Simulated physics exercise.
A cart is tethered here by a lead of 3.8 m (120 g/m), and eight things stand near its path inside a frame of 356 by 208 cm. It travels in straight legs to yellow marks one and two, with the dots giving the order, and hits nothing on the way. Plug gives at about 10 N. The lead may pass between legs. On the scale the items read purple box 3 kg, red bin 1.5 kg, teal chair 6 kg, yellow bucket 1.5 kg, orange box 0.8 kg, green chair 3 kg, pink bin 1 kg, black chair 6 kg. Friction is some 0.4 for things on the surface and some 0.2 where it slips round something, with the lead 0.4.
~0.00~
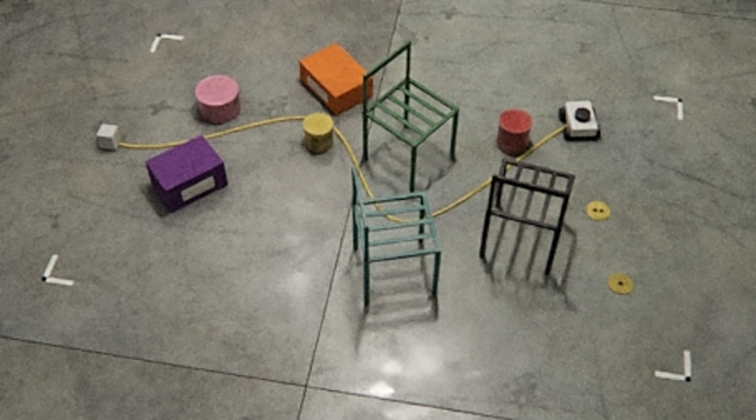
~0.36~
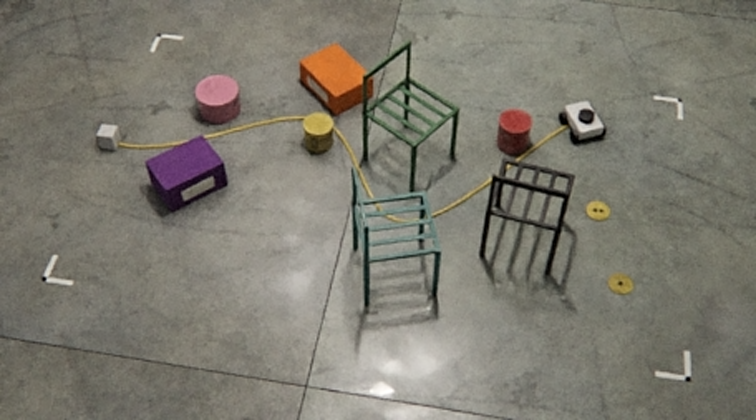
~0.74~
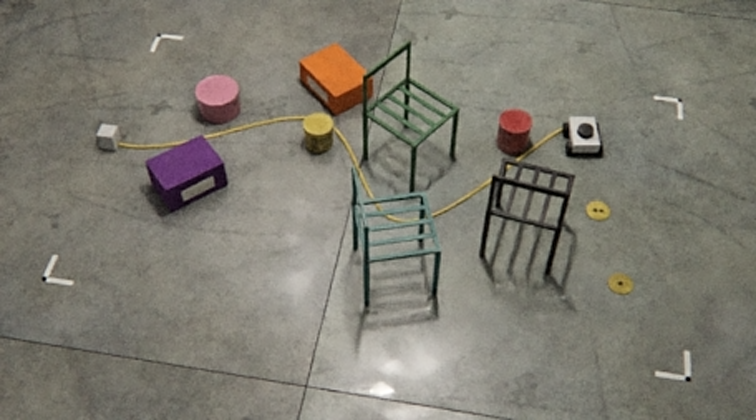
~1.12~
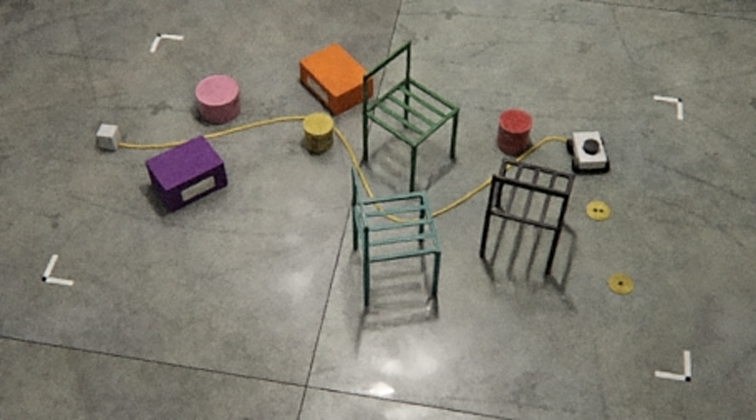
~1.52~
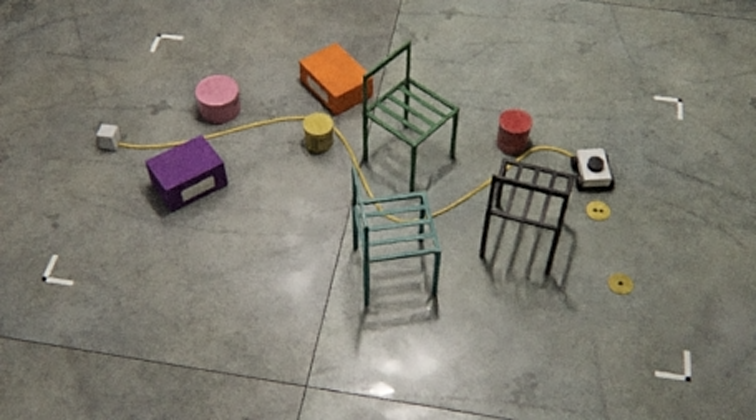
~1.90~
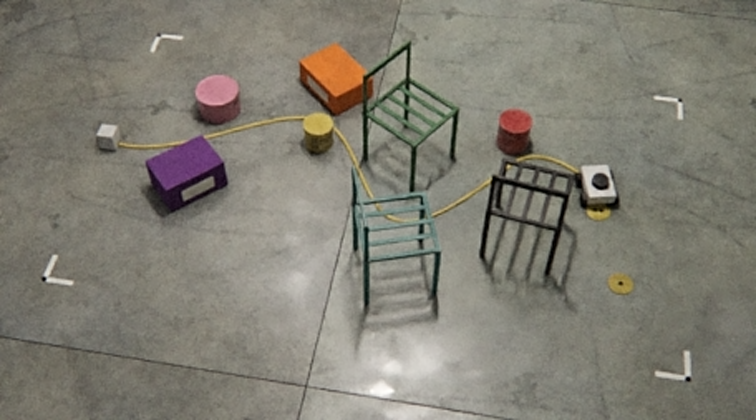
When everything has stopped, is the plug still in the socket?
The connection lasts.
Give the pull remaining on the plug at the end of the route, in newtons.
The pull at the fixed end comes to around 0 N.
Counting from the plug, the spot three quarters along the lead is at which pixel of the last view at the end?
About (498, 202).
At 2.8 s, cart at (606, 228), lead slack at the fixed end; nothing else has moved.
At 3.8 s, cart at (618, 275), lead slack at the fixed end; nothing else has moved.
At 4.7 s, cart at (608, 243), lead slack at the fixed end; nothing else has moved.
At 5.7 s, cart at (599, 210), lead slack at the fixed end; nothing else has moved.
At 6.1 s, cart at (598, 210), lead slack at the fixed end; nothing else has moved.
